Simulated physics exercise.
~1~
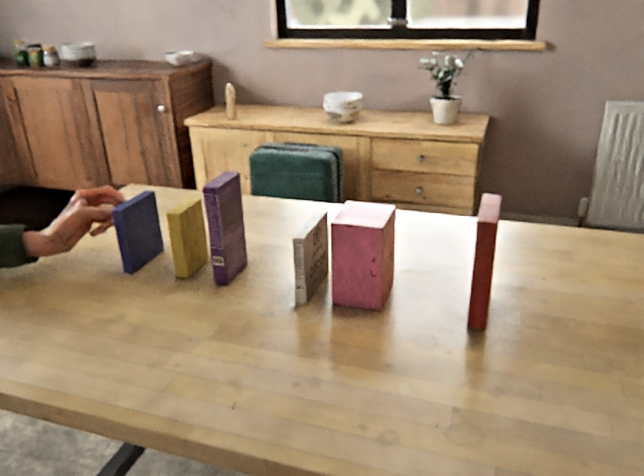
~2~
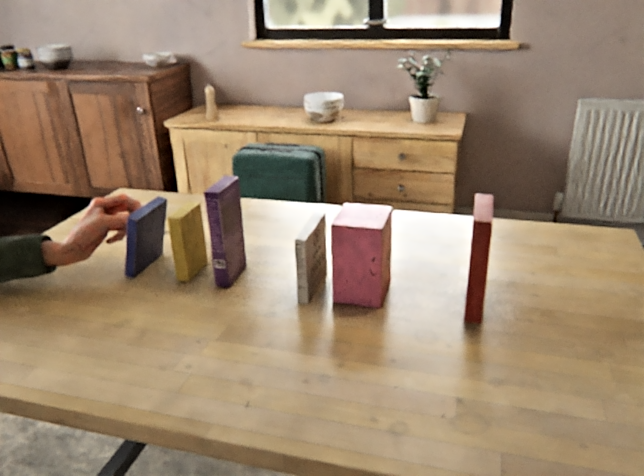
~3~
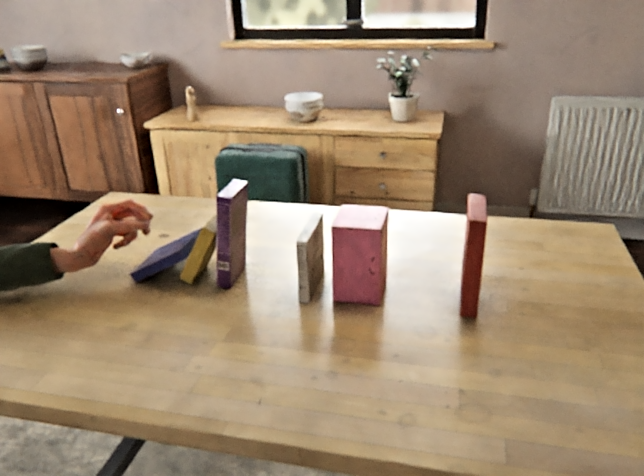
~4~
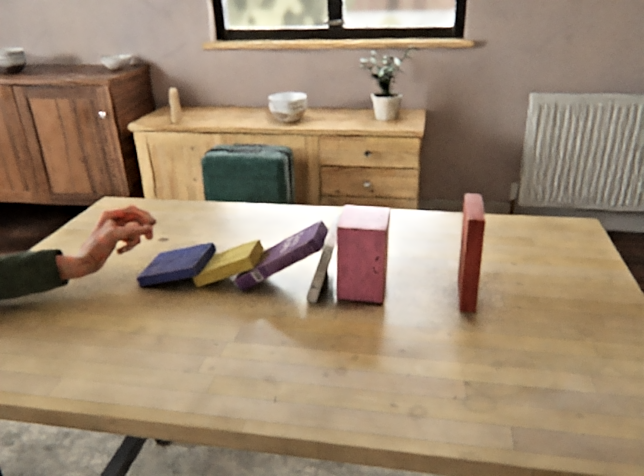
At the start, a hand reaches in from the left behind a blue board, the first in a spaced row of upright things on a wooden table. The fingers ease the board's top to the right until it tilts towards its yellow neighbour. It drops low against the yellow block, which leans over in turn and meets the tall purple packet, while the hand hangs back. The purple packet then swings down to the right onto the thin white one. By the close, blue and yellow lie nearly flat, purple slants steeply, white tilts towards the pink block, and pink and red still stand.
